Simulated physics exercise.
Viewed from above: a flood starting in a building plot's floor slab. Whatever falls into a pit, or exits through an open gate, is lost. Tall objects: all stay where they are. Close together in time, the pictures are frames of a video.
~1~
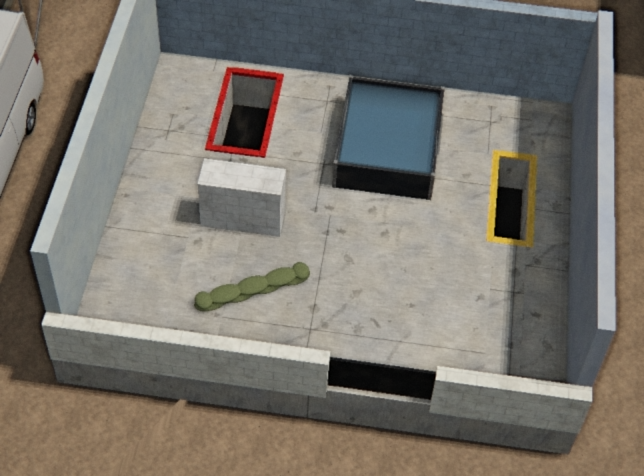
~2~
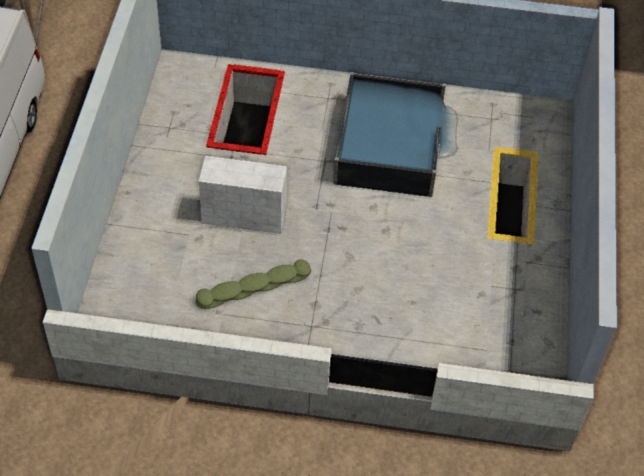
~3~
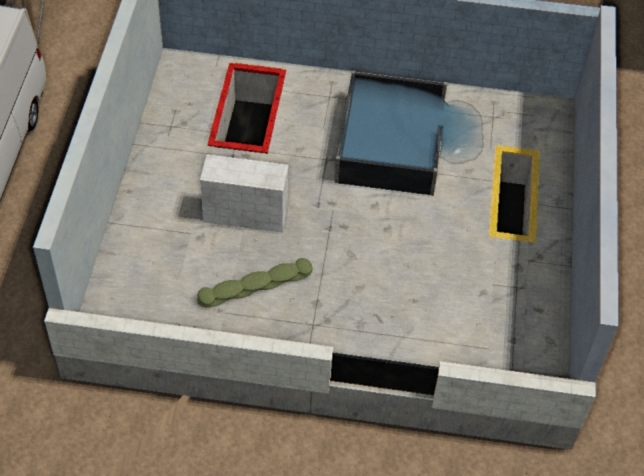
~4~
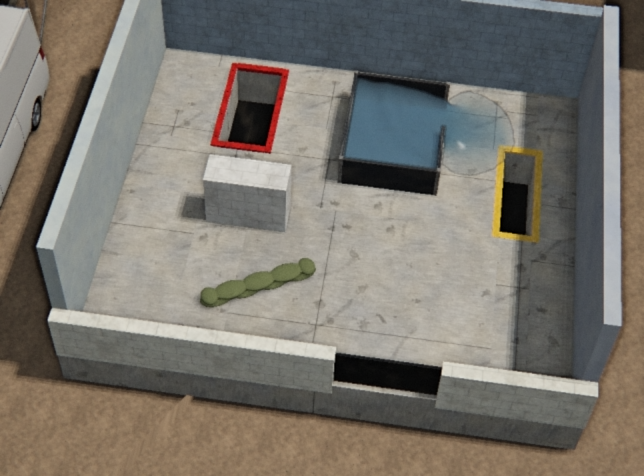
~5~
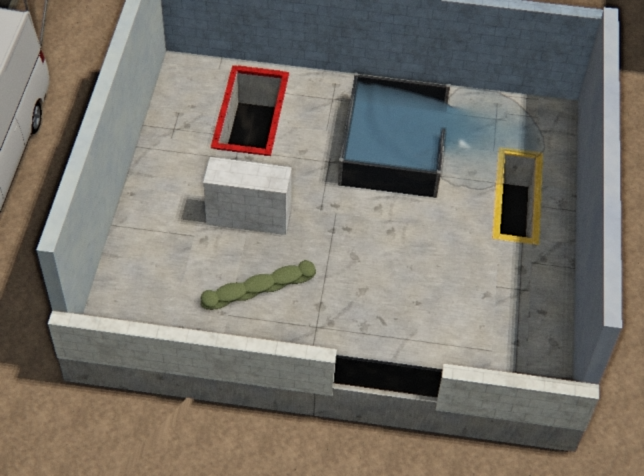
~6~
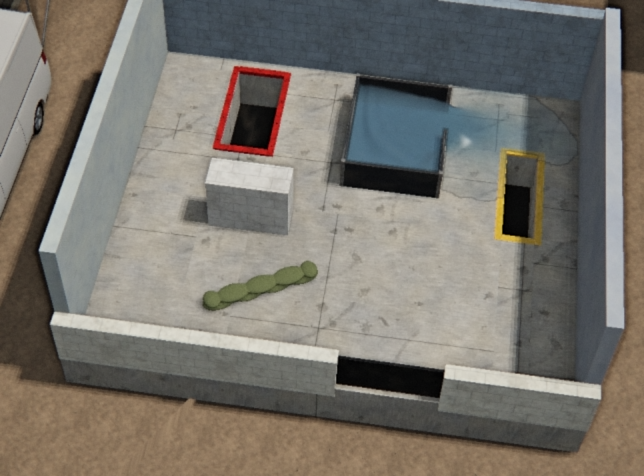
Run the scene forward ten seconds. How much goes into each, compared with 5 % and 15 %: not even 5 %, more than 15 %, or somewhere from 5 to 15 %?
Result: The gate claims a light share - short of five per cent, the yellow pit claims a heavy share - exceeding fifteen per cent, the red pit claims a light share - short of five per cent.
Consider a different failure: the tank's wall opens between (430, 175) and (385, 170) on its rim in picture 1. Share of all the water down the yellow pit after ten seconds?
In per cent: Yellow 10.
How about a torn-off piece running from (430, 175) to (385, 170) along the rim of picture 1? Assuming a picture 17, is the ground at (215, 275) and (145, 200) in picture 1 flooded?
Well, the first place ends up left untouched, and the second one left untouched.
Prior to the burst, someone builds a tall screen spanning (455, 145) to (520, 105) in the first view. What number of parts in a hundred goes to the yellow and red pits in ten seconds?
The yellow pit takes 30 per cent and the red pit 6 per cent.
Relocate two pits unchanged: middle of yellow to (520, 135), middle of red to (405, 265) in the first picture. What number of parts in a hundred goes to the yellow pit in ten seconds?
Result - yellow pit: 75 %.
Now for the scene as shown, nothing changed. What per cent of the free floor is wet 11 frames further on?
Around 10 in a hundred.
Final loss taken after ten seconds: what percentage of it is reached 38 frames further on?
Around 75 per cent.
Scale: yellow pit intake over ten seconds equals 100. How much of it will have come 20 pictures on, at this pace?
I get 40 per cent.
A moment on, water covers 10 % of the floor; the gate 0 %, the yellow pit 4 %, the red pit 0 %.
Next, water covers 10 % of the floor; the gate 0 %, the yellow pit 8 %, the red pit 0 %.
Then, water covers 20 % of the floor; the gate 0 %, the yellow pit 20 %, the red pit 0 %.
Later, water covers 30 % of the floor; the gate 0 %, the yellow pit 36 %, the red pit 0 %.
In the end, water covers 50 % of the floor; the gate 0 %, the yellow pit 49 %, the red pit 0 %.
